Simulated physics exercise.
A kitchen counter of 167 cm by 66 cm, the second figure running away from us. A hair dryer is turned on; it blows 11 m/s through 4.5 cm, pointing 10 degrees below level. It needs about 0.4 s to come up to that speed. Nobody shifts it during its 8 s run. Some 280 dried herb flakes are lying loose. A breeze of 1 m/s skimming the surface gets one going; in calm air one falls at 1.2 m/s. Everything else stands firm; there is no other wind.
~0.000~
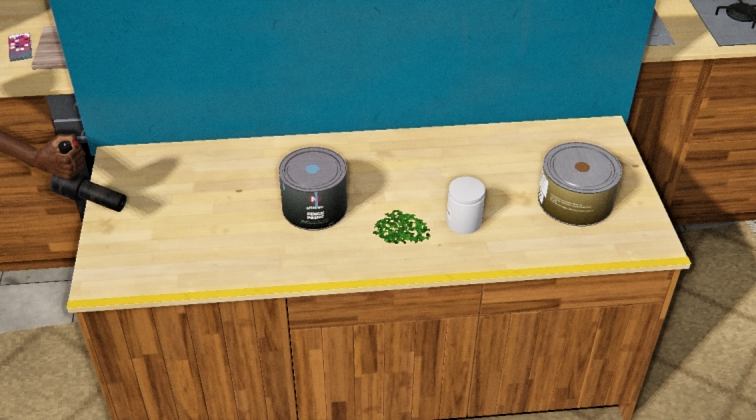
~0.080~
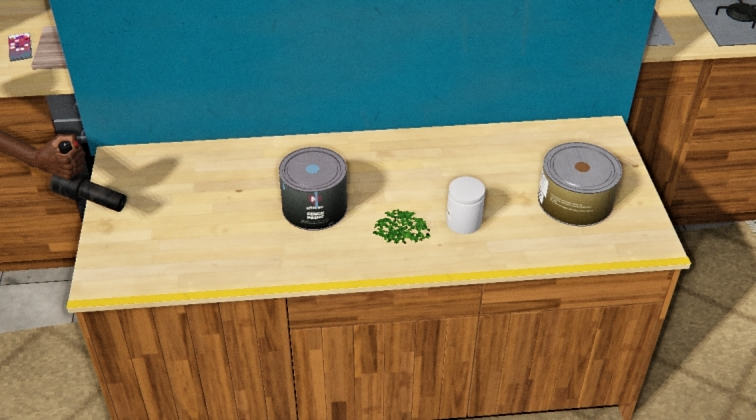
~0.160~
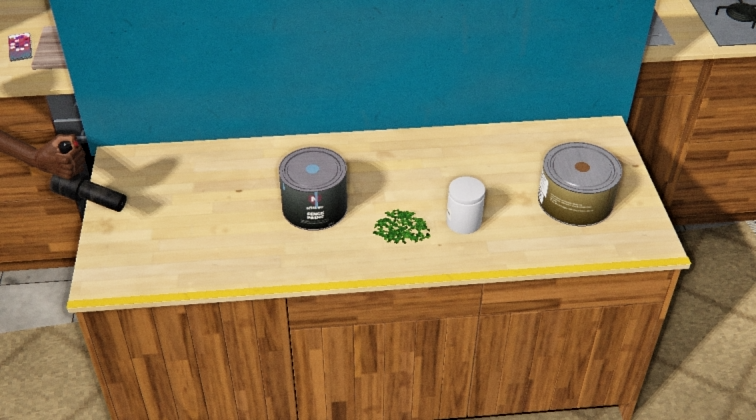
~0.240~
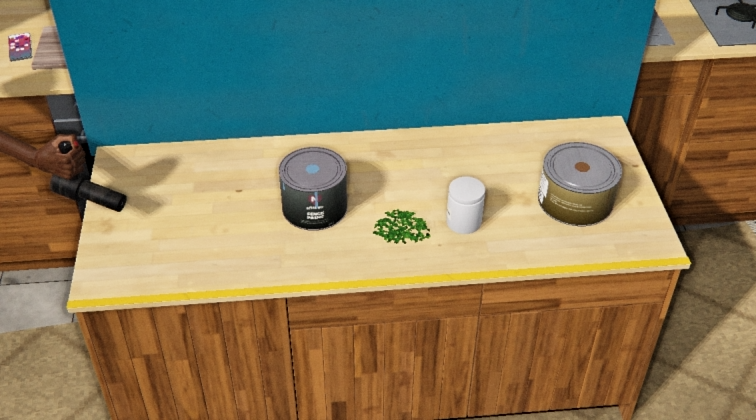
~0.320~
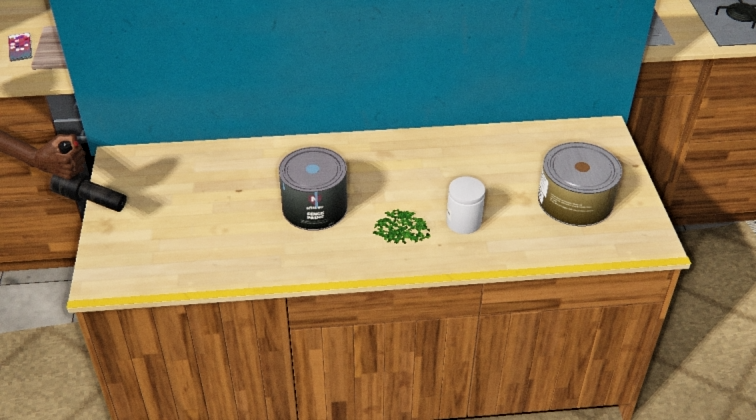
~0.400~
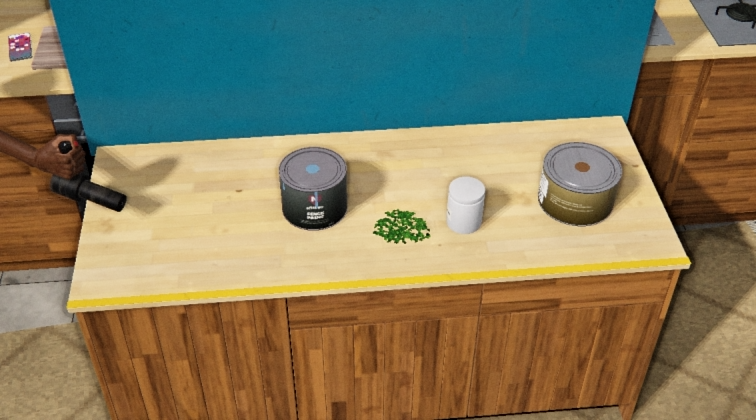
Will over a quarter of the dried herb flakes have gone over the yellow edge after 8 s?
More than a quarter over the yellow edge: No.
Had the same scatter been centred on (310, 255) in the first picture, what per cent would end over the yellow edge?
It would be near 60 %.
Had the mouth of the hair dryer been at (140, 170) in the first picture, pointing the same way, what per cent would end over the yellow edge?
In that case some 10 per cent.
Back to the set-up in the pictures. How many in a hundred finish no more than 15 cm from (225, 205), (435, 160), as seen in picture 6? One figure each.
In turn about 0 %, 15 %.
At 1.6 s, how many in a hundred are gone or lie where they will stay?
Near 30 %.
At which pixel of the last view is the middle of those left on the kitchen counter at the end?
Near (461, 193).
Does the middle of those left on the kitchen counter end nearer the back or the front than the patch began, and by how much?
To the back, by about 10 cm.
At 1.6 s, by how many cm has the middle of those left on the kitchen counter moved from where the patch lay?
Roughly 15 cm.
After 1.6 s, 69 % are on the move or not yet settled, 4 % are over the yellow edge; the middle of those still in play is near (449, 215).
After 2.6 s, 43 % are on the move or not yet settled, 4 % are over the yellow edge; the middle of those still in play is near (451, 206).
After 4.4 s, 35 % are on the move or not yet settled, 4 % are over the yellow edge; the middle of those still in play is near (455, 199).
After 8.0 s, at the end, 4 % are over the yellow edge; the middle of those still in play is near (461, 193).
